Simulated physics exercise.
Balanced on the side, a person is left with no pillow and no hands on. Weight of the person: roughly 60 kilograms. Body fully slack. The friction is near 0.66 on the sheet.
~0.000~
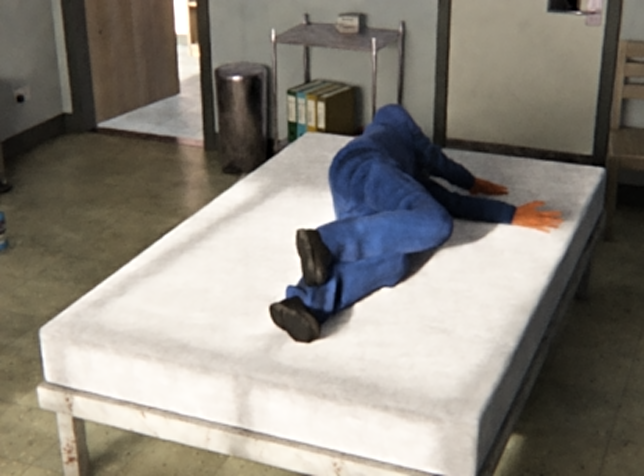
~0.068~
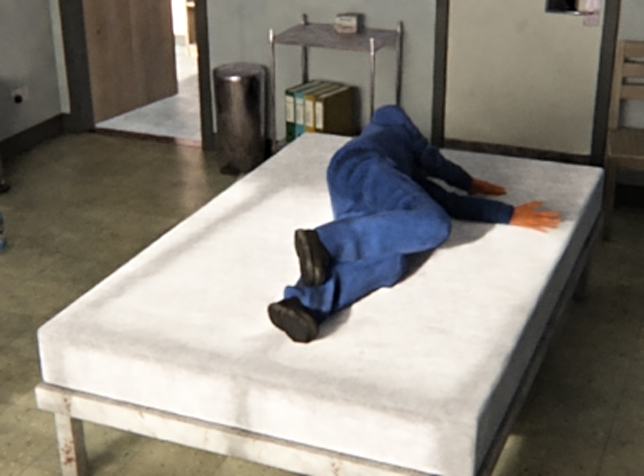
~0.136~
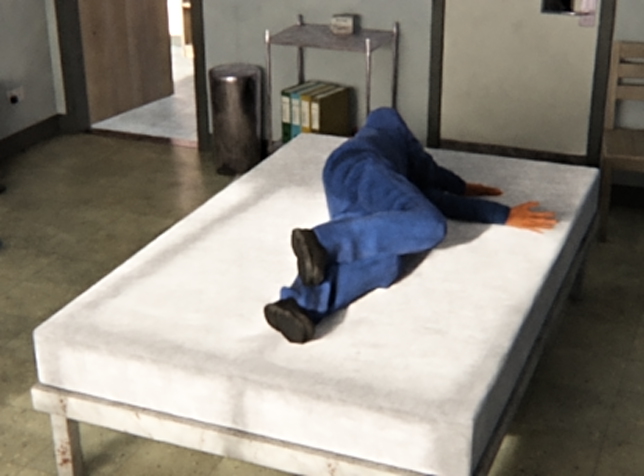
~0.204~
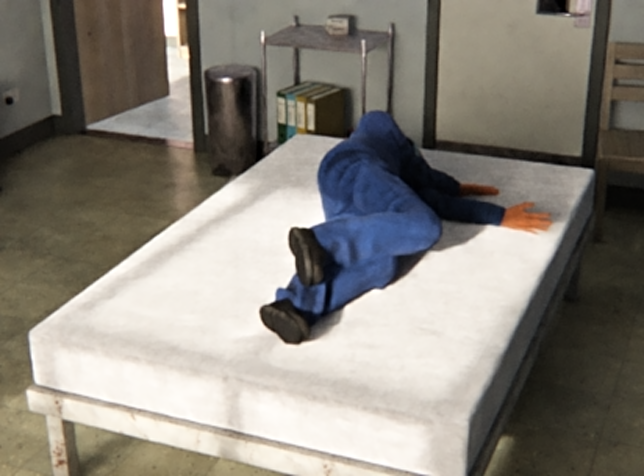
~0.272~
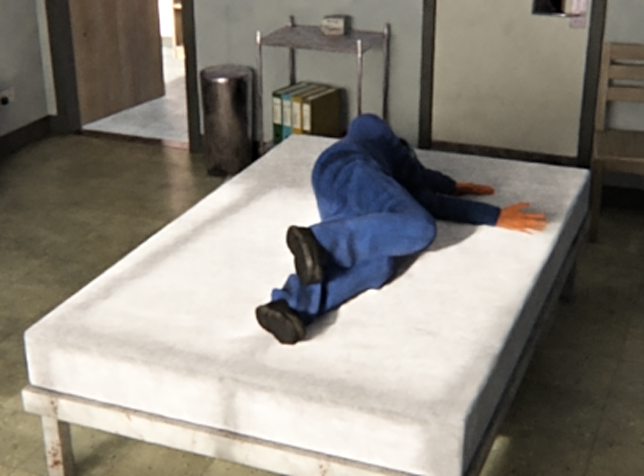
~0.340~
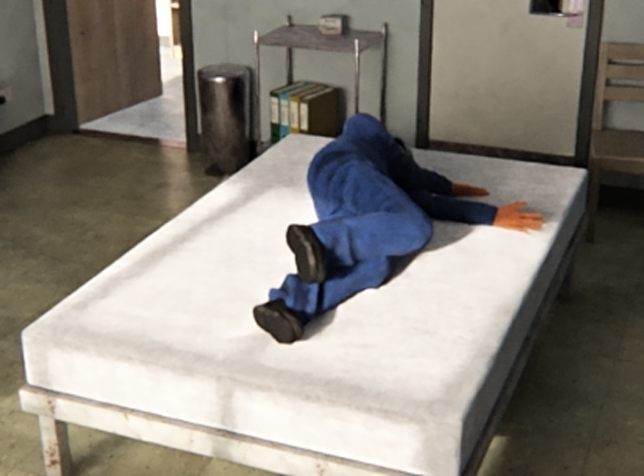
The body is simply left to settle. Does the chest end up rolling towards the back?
Yes.
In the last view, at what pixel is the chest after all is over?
About (336, 171).
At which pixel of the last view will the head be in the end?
(357, 159).
After 0.54 s the chest is turned 65° from lying flat on the back, near (364, 161) in the last picture's view.
After 0.94 s the chest is turned 60° from lying flat on the back, near (357, 163) in the last picture's view.
After 1.54 s the chest is turned 55° from lying flat on the back, near (350, 165) in the last picture's view.
When all is still (4.0 s), chest sinks back.
